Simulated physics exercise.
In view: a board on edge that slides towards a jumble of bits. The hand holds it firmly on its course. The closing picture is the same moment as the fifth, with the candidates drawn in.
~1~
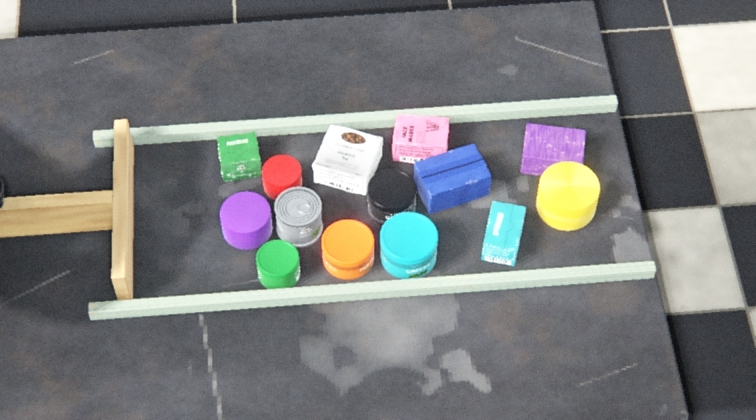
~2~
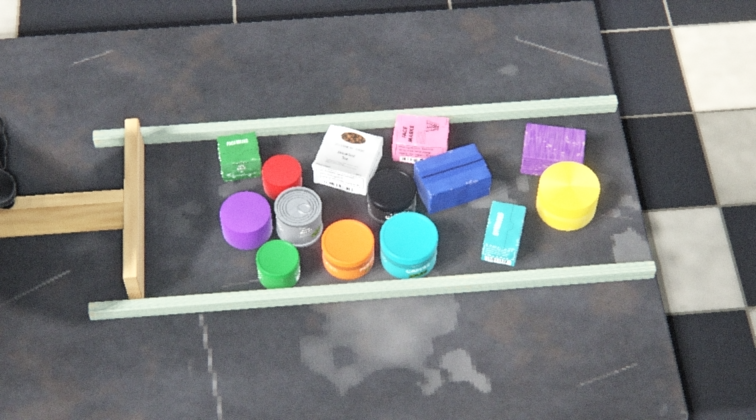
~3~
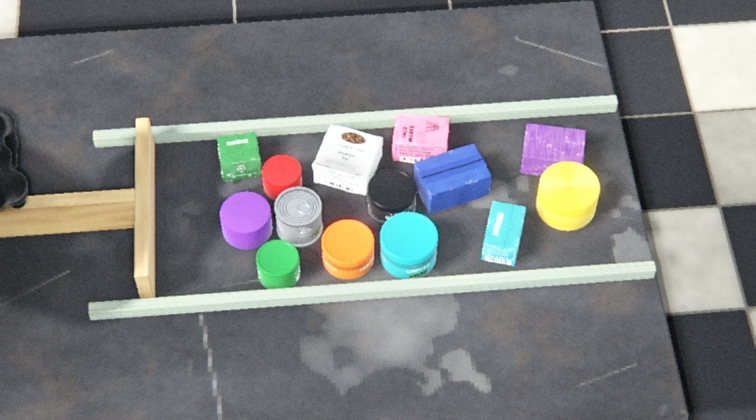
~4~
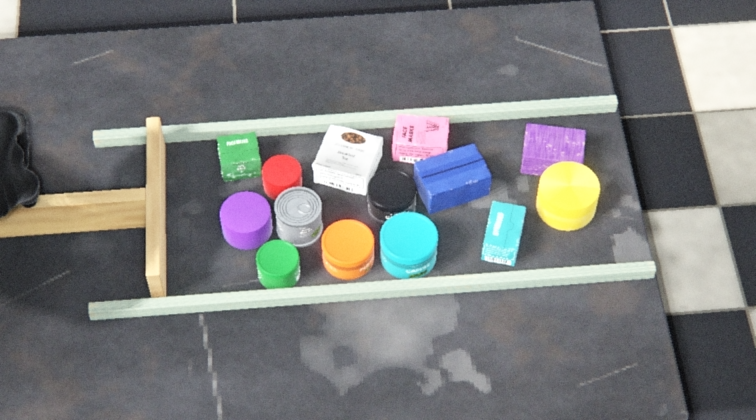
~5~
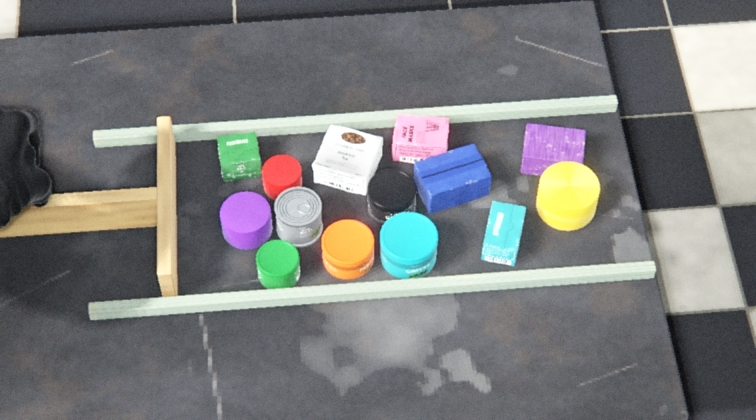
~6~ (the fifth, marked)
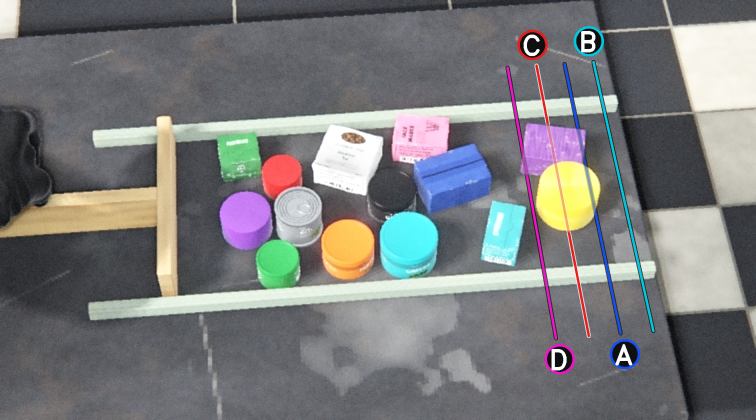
The clip shows a wooden board on edge, fixed to a handle and set between two pale rails, sliding slowly right towards a jumble of colourful jars and boxes, which stay still as a black-gloved hand comes into view at left.
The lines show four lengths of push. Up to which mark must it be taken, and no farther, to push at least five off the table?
It must go as far as D.
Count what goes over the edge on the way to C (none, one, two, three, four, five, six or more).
In all, six or more.
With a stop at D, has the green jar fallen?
No.
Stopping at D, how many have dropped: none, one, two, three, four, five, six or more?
In all, six or more.
On the marked copy, A at (591, 190); B at (621, 188); C at (561, 192); D at (530, 194).
Taking D. A third of the way, board (296, 183); blue box (471, 172); green jar (330, 264).
Two thirds of the way, board (428, 174); purple block (628, 129); yellow tin (619, 186).
When it is over, board (528, 167); yellow tin over the edge; blue box over the edge; six fallen.
As for the rest, A drops ten, but is farther than needed; B drops fourteen, but is farther than needed; C drops seven, but is farther than needed.
